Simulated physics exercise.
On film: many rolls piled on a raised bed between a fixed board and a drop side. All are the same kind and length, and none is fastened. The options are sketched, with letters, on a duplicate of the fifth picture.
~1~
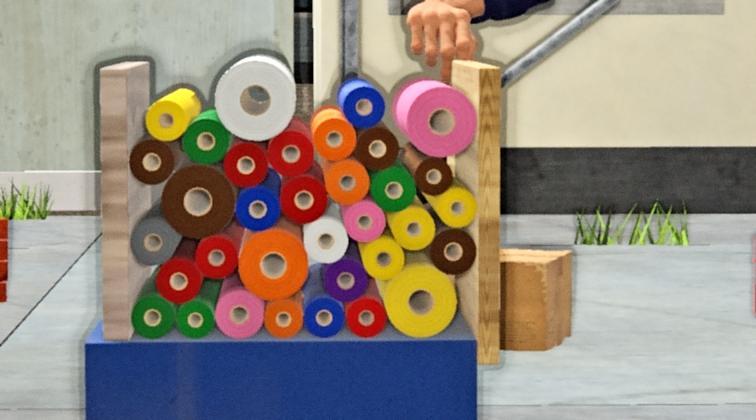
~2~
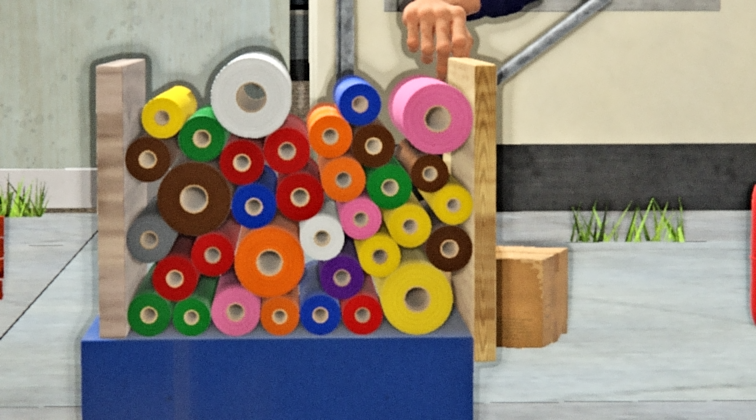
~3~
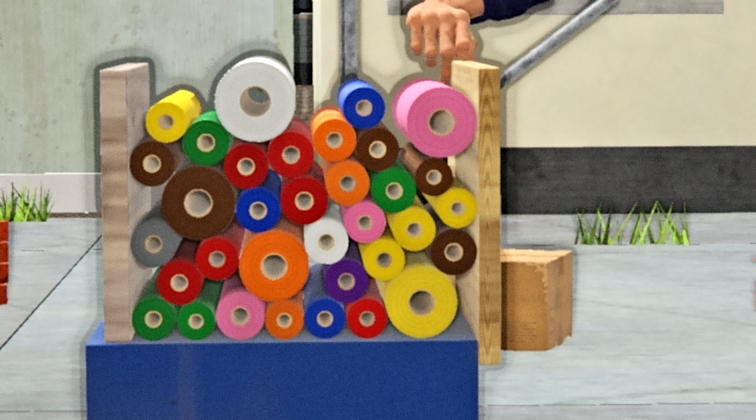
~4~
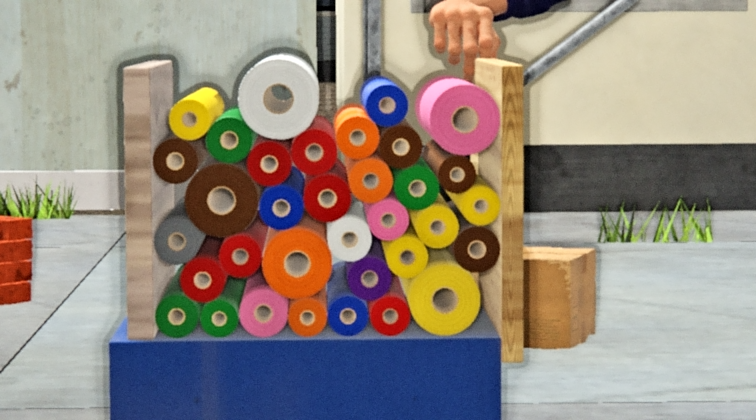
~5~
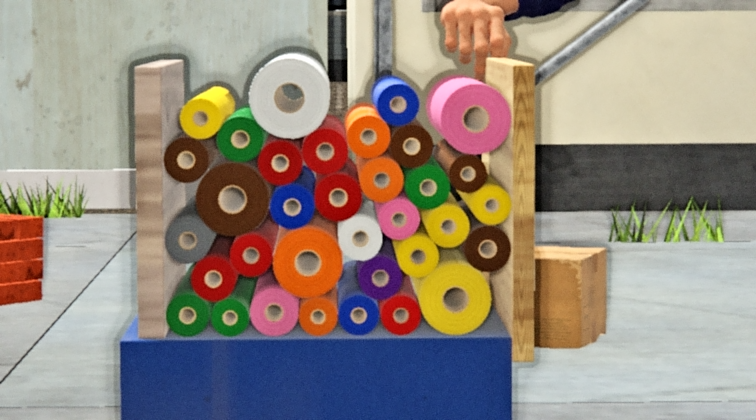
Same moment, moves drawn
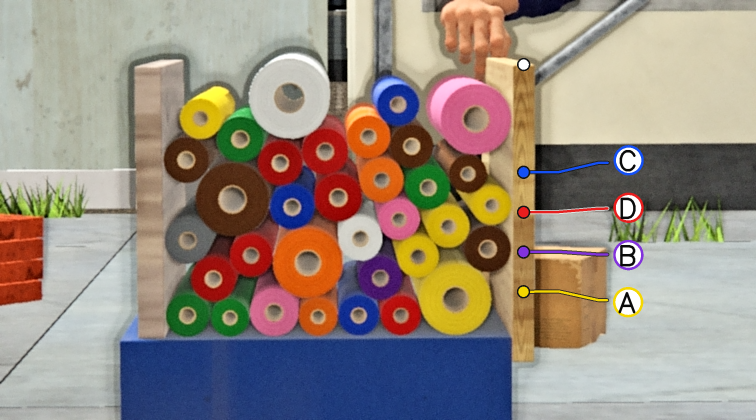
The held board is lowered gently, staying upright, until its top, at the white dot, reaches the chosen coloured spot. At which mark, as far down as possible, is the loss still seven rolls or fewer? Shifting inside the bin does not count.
Lower it to B and no more.
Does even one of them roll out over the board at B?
Yes.
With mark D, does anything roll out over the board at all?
At D: Yes.
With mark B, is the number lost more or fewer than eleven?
At B, fewer than eleven.
On the marked copy, A at (523, 291); B at (523, 252); C at (523, 172); D at (523, 212); the white dot at (523, 65).
Taking B. A third of the way, top of the board (512, 147).
Two thirds of the way, top of the board (512, 240).
When it is over, top of the board (512, 251), three out over the board.
As for the rest, A eight out over the board; C none out over the board; D one out over the board.
